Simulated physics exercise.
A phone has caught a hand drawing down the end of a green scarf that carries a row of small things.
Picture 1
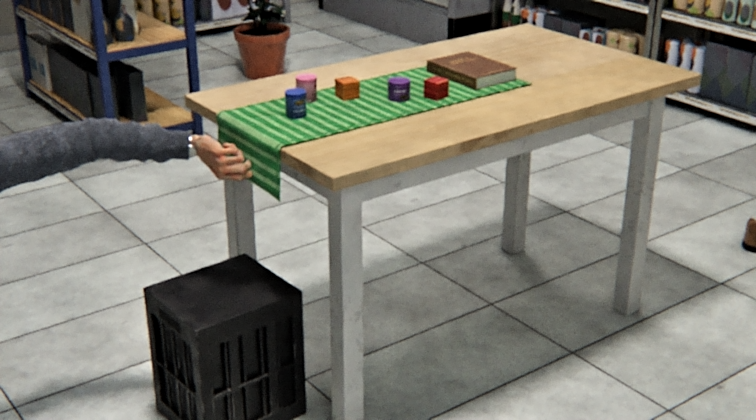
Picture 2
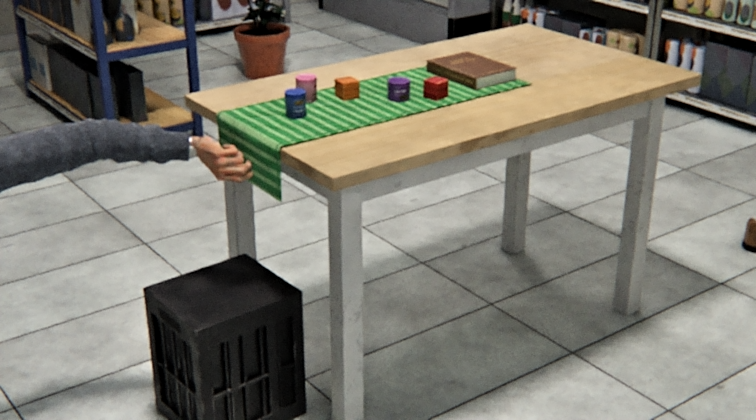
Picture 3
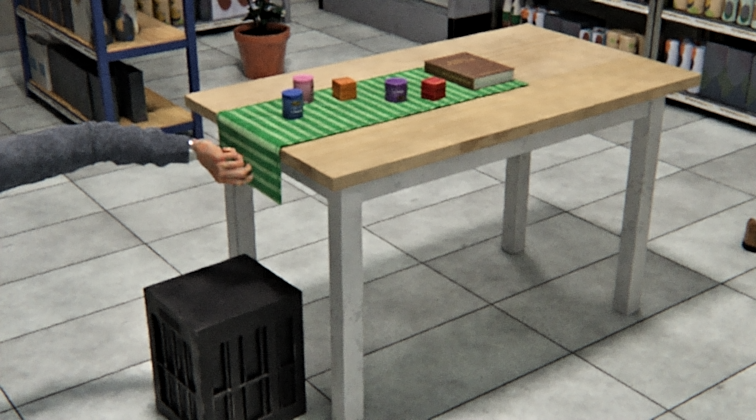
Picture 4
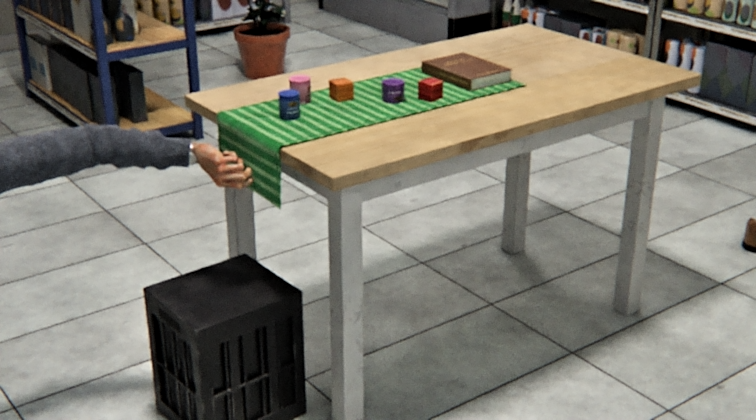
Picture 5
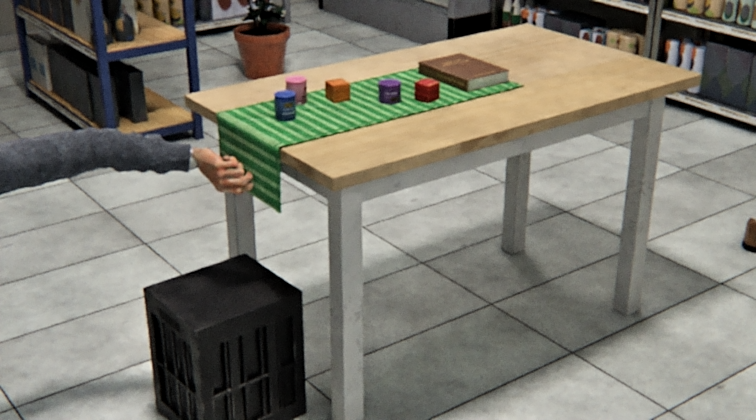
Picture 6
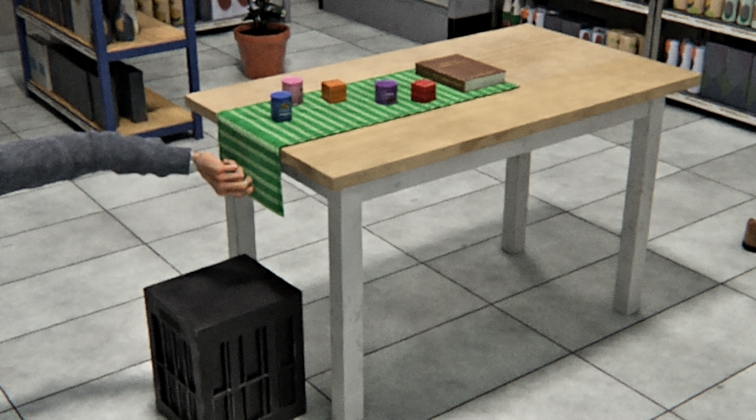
A hand at the left slowly pulled the hanging end of a striped green cloth downward, and the small colourful pots and cubes and the brown book on it slid slightly left across the wooden table.
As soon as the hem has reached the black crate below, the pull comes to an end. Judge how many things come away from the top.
Two items leave the top.
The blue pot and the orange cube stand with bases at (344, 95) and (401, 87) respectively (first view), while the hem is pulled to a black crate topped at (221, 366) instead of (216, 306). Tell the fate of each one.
The blue pot does not stay aboard, and the orange cube stays aboard.
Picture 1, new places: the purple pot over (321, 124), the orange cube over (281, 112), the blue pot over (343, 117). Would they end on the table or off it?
Outcome: Purple pot falls away, orange cube falls away, blue pot falls away.
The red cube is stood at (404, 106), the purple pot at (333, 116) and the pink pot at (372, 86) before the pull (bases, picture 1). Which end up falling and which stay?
Well, the red cube is safe, the purple pot is dislodged, and the pink pot is safe.
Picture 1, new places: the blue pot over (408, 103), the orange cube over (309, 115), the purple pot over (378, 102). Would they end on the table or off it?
The blue pot remains up; the orange cube drops off; the purple pot stays on.
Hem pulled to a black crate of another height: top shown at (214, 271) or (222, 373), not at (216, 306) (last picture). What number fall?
The first gives 1, the second 4.
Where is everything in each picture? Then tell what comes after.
Hem (281, 201); blue pot (295, 91); pink pot (306, 76); orange cube (347, 80); purple pot (399, 80); red cube (437, 79); top of the crate (217, 307), in the first frame.
Hem (282, 202); blue pot (295, 91), in the second frame.
Hem (282, 205); pink pot (303, 77), in the third frame.
Hem (281, 209); orange cube (341, 81); top of the crate (217, 307), in the fourth frame.
Hem (281, 214); purple pot (389, 82), in the fifth frame.
Hem (284, 217); blue pot (281, 94); pink pot (292, 79); orange cube (334, 82); purple pot (386, 83); red cube (424, 82), in the sixth frame.
A little later, hem near (251, 246); blue pot gone.
Next, hem on the crate; blue pot and pink pot gone.
When it is over, hem on the crate; blue pot and pink pot gone. The table loses two.
